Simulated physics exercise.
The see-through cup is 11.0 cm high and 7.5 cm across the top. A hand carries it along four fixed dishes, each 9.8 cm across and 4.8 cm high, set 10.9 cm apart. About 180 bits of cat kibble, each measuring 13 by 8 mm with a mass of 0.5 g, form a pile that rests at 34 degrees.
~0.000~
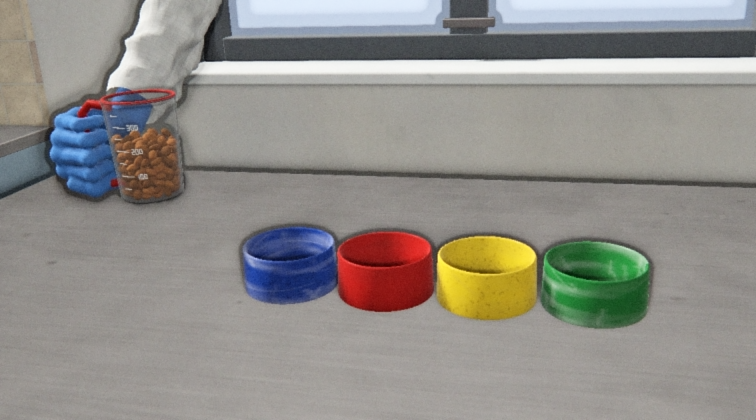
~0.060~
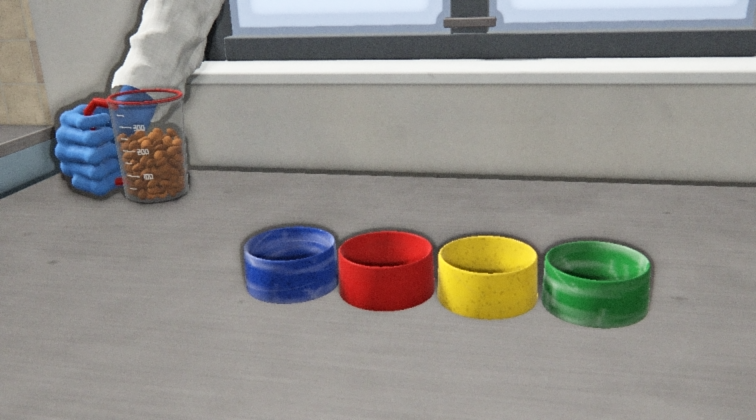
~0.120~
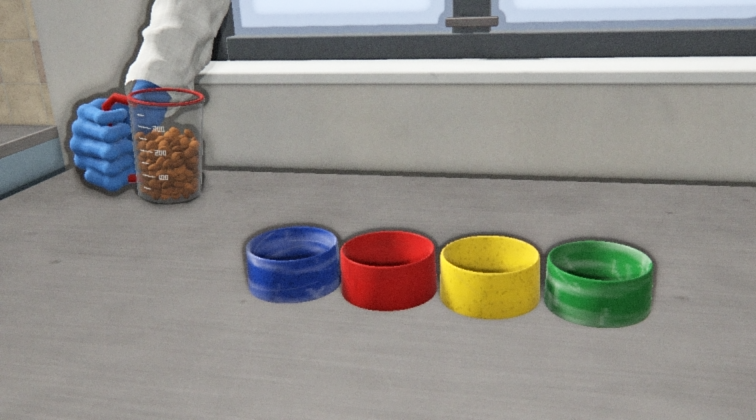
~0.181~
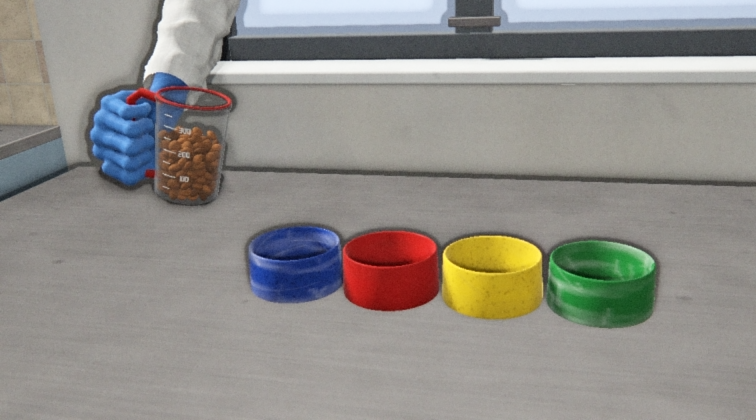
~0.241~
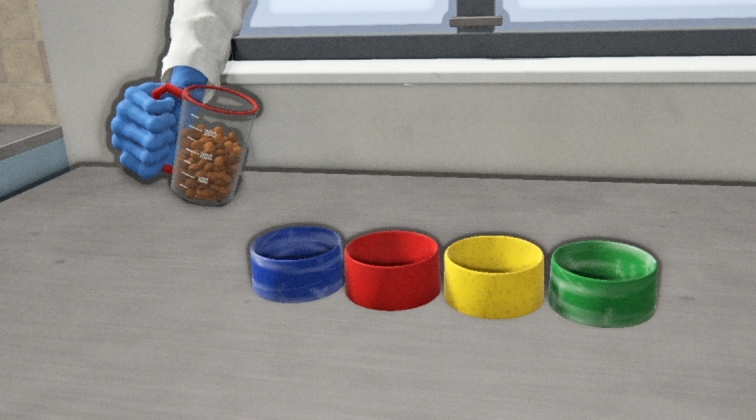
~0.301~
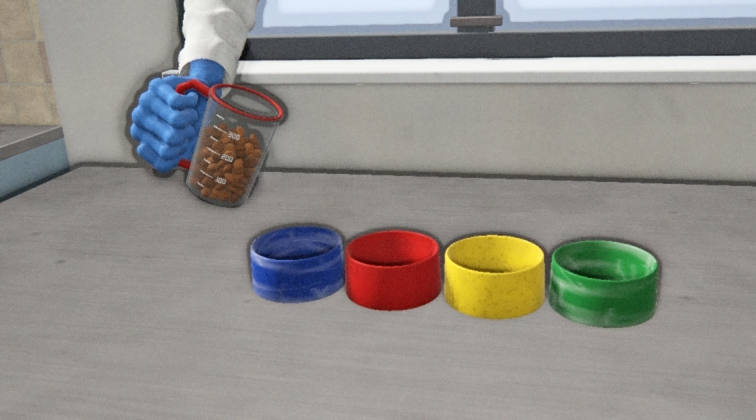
A blue-gloved hand moved a clear cup of brown kibble to the right across the gray counter, tilting it gradually toward four dishes in a row, colored blue, red, yellow and green.
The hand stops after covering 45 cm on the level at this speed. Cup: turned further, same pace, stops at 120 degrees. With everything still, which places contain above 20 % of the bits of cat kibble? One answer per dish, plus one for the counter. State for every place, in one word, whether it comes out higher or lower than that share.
Red dish: Lower, blue dish: Lower, green dish: Higher, yellow dish: Lower, counter: Higher.
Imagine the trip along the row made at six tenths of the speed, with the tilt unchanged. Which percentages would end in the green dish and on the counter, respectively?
Result - green dish: 10; counter: 10.
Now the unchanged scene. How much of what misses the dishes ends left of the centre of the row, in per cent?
Share: About 0 in a hundred.
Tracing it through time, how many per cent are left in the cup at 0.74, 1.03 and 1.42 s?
Around 100 per cent at the first moment, 100 at the second and 5 at the third.
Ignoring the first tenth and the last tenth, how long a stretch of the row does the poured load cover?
Length: About 19 cm.
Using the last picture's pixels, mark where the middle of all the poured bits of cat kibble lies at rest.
Resting centre estimate: Around (635, 297).
After 0.74 s, tilt 73 degrees; cup holds 100 %.
After 1.03 s, tilt 104 degrees; cup holds 100 %.
After 1.42 s, tilt 120 degrees; cup holds 5 %, green 50 %.
By 2.3 s all is still; red 0 %, blue 0 %, green 60 %, yellow 0 %, counter 40 %.
